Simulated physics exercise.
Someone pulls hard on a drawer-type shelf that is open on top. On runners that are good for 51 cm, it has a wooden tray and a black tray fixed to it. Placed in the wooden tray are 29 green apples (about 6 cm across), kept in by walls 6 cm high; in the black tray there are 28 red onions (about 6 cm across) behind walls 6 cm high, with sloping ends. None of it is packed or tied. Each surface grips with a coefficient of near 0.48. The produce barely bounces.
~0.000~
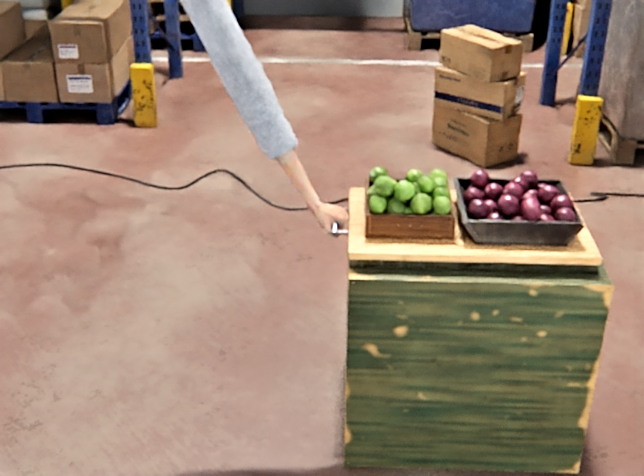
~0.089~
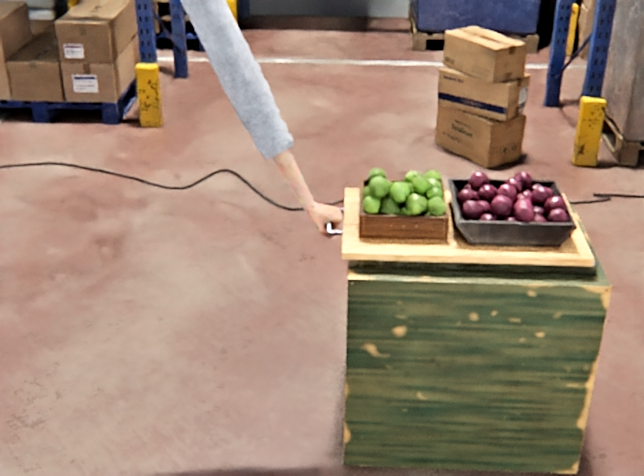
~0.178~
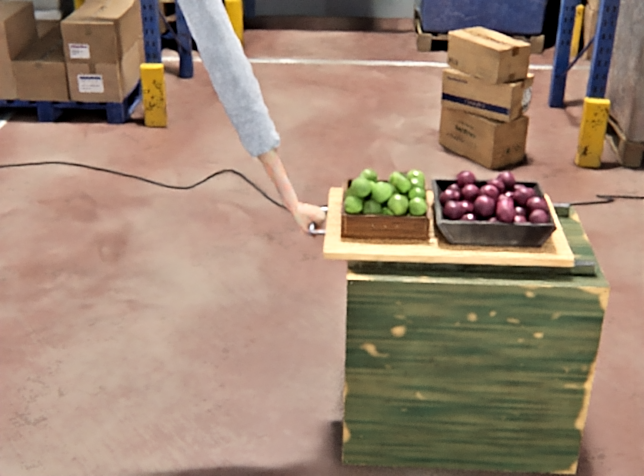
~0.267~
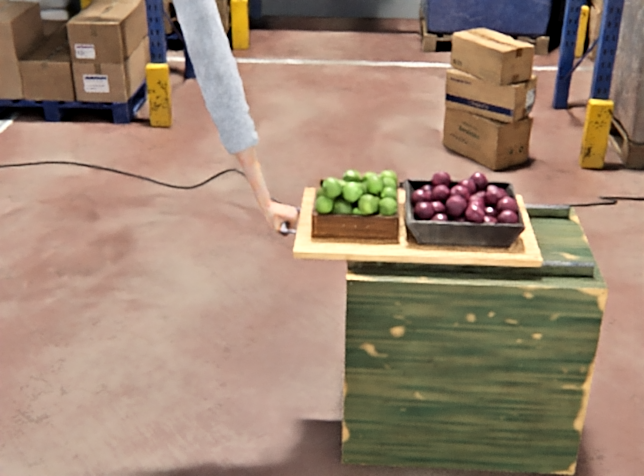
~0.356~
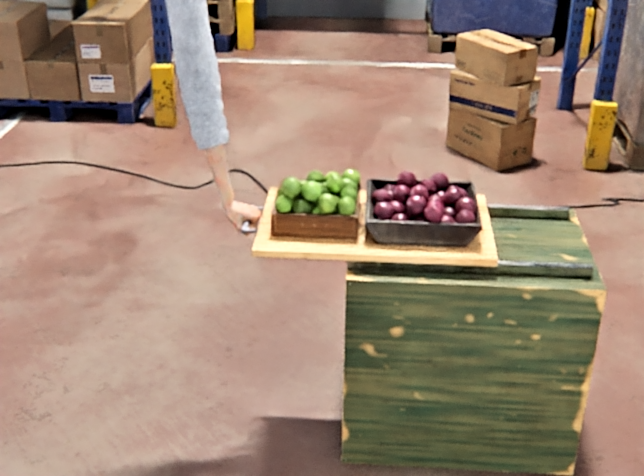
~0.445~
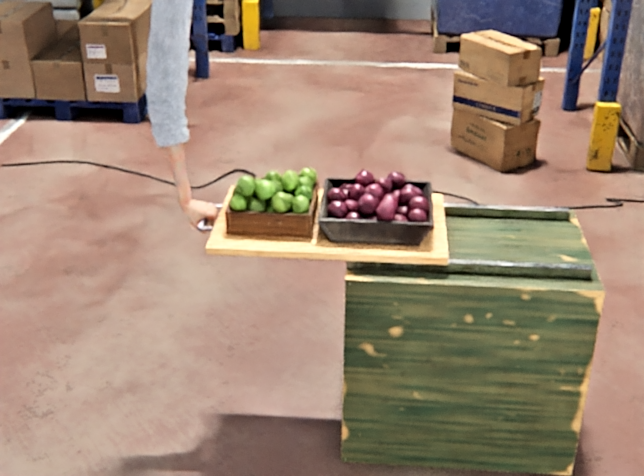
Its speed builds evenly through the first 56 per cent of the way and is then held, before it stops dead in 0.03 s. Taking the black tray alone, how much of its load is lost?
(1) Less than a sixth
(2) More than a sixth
(1) Less than a sixth.
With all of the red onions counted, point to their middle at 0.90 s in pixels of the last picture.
Near (333, 208).
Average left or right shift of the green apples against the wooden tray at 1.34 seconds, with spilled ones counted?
About 16 cm left.
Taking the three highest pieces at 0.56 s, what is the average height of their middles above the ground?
Height, averaged: Around 92 cm.
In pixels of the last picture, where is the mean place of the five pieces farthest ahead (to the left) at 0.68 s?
(178, 201).
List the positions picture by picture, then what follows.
In the first picture (we follow the rim corner now nearest the camera), black tray at (581, 223); wooden tray at (452, 216); shelf out by 0 cm; nothing out yet.
The second picture shows black tray at (574, 224); wooden tray at (445, 216); shelf out by 2 cm.
The third picture shows black tray at (554, 225); wooden tray at (426, 217); shelf out by 7 cm.
The fourth picture shows black tray at (523, 225); wooden tray at (396, 217); shelf out by 16 cm.
The fifth picture shows black tray at (480, 225); wooden tray at (354, 216); shelf out by 28 cm.
The sixth picture shows black tray at (431, 224); wooden tray at (307, 214); shelf out by 43 cm; nothing out yet.
After 0.48 s, the shelf hits its stop.
After 0.56 s, 1 of 29 out of the wooden tray and 0 of 28 out of the black tray.
After 0.68 s, 7 of 29 out of the wooden tray and 3 of 28 out of the black tray.
After 0.90 s, 8 of 29 out of the wooden tray and 2 of 28 out of the black tray.
Final count (at 1.34 s), 8 of 29 out of the wooden tray and 2 of 28 out of the black tray. Asked share, 2 of 28, 7 per cent.
